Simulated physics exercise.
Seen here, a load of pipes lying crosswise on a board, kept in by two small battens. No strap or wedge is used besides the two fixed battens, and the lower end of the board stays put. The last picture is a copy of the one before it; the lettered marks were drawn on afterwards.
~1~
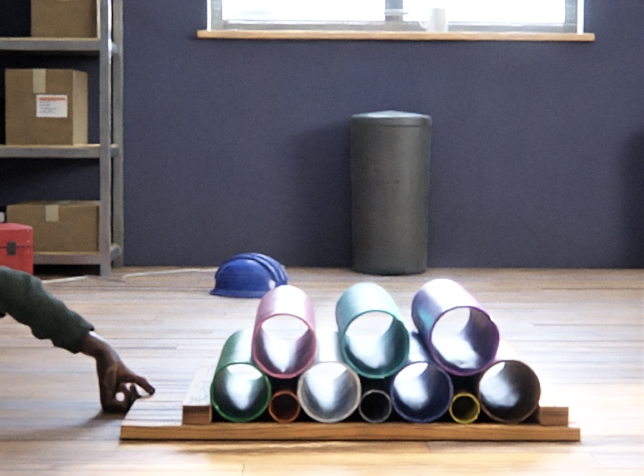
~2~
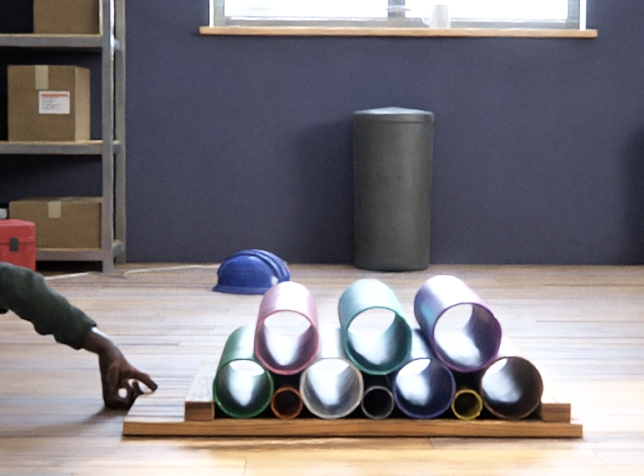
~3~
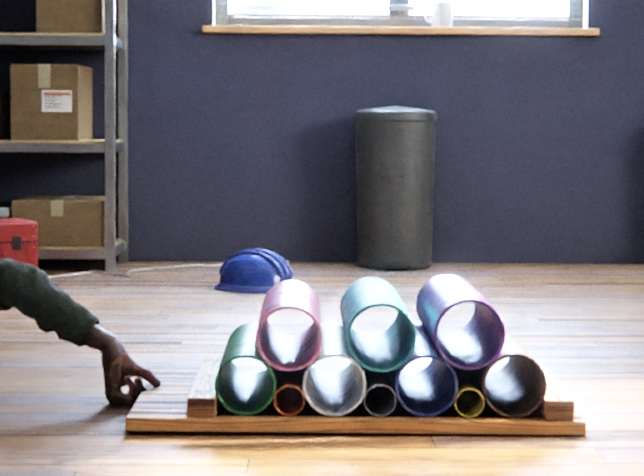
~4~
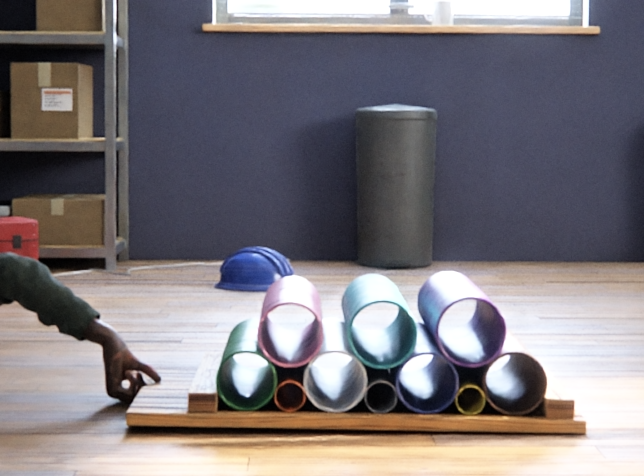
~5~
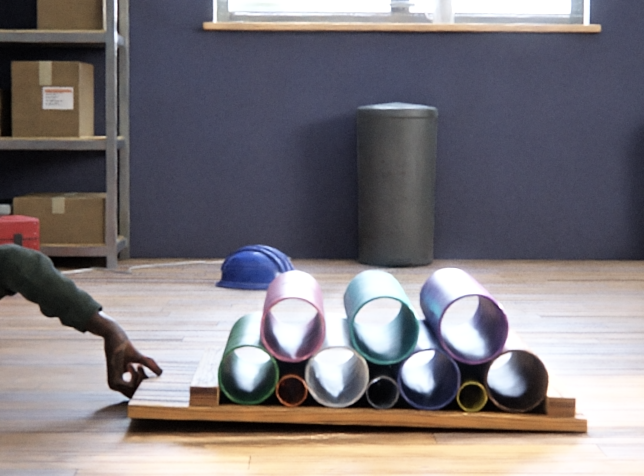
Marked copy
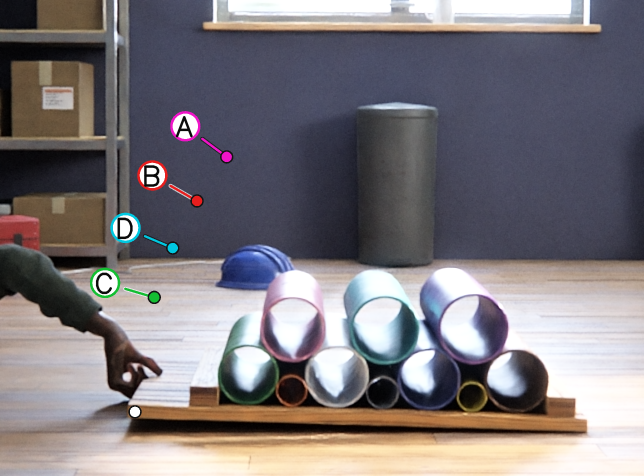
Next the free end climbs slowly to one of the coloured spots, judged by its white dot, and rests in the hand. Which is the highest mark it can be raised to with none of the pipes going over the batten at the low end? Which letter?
Raise it to A.
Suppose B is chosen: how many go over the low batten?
The count is none.
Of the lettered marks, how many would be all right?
Four of them.
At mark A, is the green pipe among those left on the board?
Yes.
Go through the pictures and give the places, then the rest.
In the first picture, green pipe (240, 392); orange pipe (284, 407); white pipe (329, 391).
In the second picture, white pipe (332, 387); grey pipe (378, 403).
In the third picture, board (352, 392); green pipe (245, 385); orange pipe (289, 400); turquoise pipe (381, 338).
In the fourth picture, board (352, 389); green pipe (246, 381); orange pipe (290, 396).
In the fifth picture, board (354, 384); green pipe (248, 375); orange pipe (292, 391).
On the copy, A at (227, 157); B at (197, 201); C at (154, 298); D at (173, 248); the white dot at (135, 412).
On A. First, board at 20°.
Then, board at 36°.
Finally, board at 36°, none over the low batten.
By contrast, B none over the low batten; C none over the low batten; D none over the low batten.
